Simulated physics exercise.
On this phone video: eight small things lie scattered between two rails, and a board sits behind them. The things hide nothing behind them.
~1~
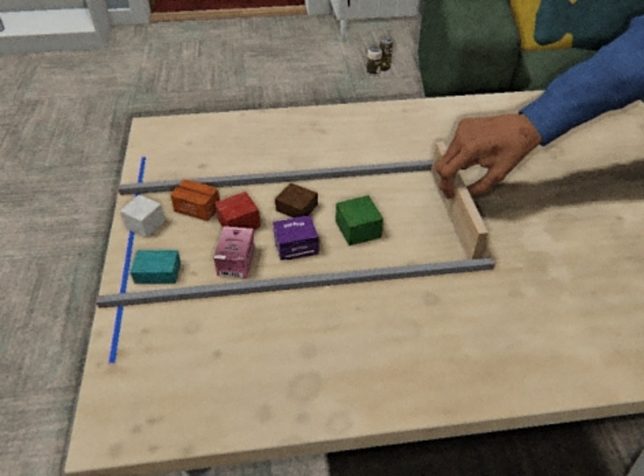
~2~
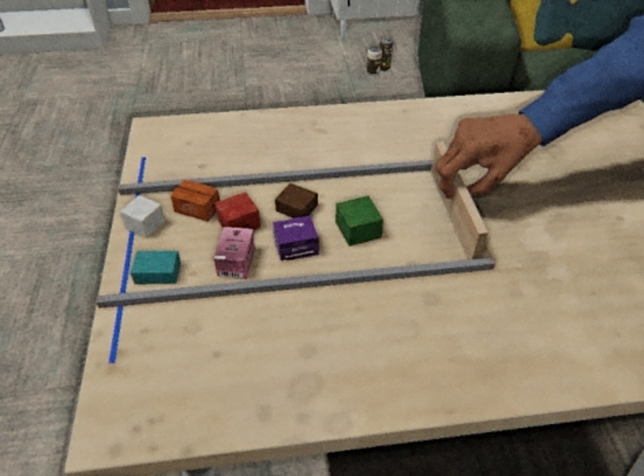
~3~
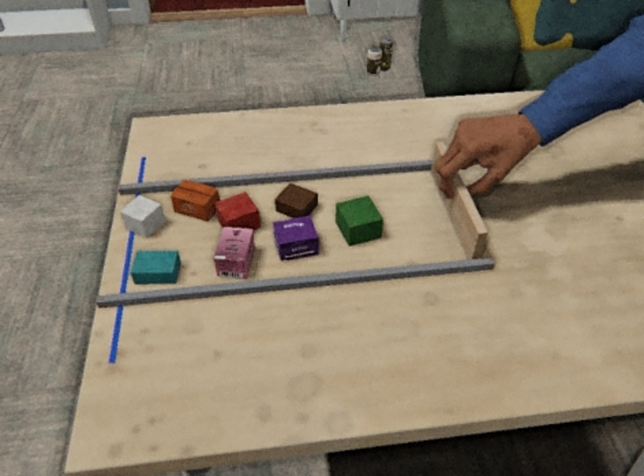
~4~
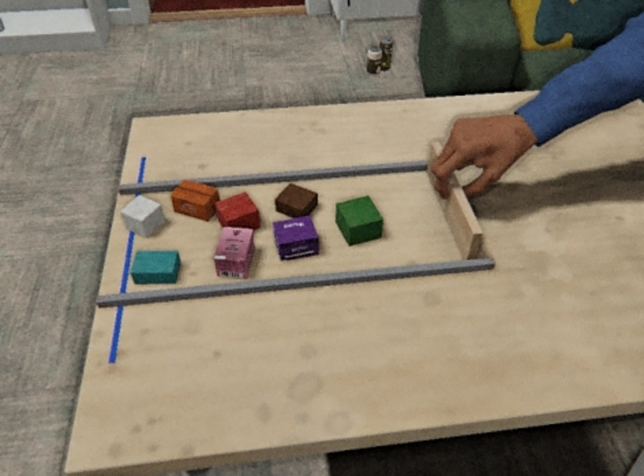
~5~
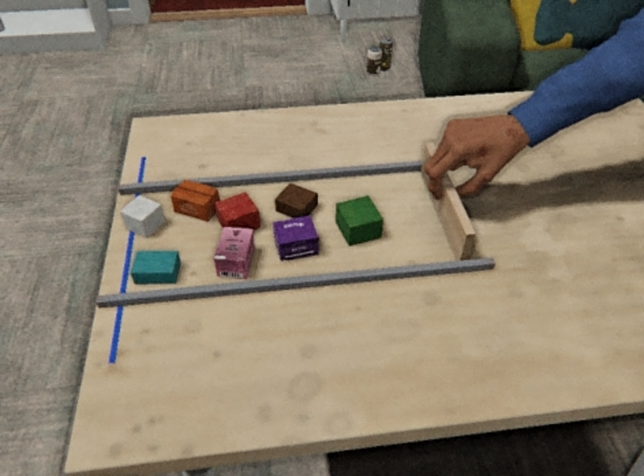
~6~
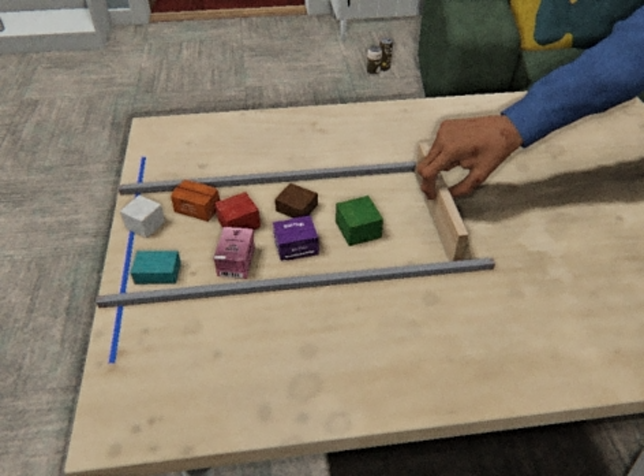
A hand sliding a wooden board slightly left between two rails on a table, the scattered colourful blocks staying still.
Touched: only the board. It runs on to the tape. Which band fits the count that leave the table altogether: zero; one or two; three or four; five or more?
So the count of drops is upwards of four.
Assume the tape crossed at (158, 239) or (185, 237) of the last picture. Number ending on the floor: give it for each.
First try 6, second try 4.
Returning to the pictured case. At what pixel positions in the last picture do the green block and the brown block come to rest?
Answer: First (108, 241), after that (117, 210).
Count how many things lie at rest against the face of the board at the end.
Count: 2.
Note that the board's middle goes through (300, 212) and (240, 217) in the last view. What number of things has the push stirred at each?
First 4 and then 7.
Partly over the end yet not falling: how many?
The count is 2.
Soon after, none off yet; white block at rest near (143, 217); turquoise block at rest near (156, 267); orange box at rest near (196, 200).
At rest, the number that fall off is five or more; fallen, purple box, red block, pink box, orange box, turquoise block and white block.
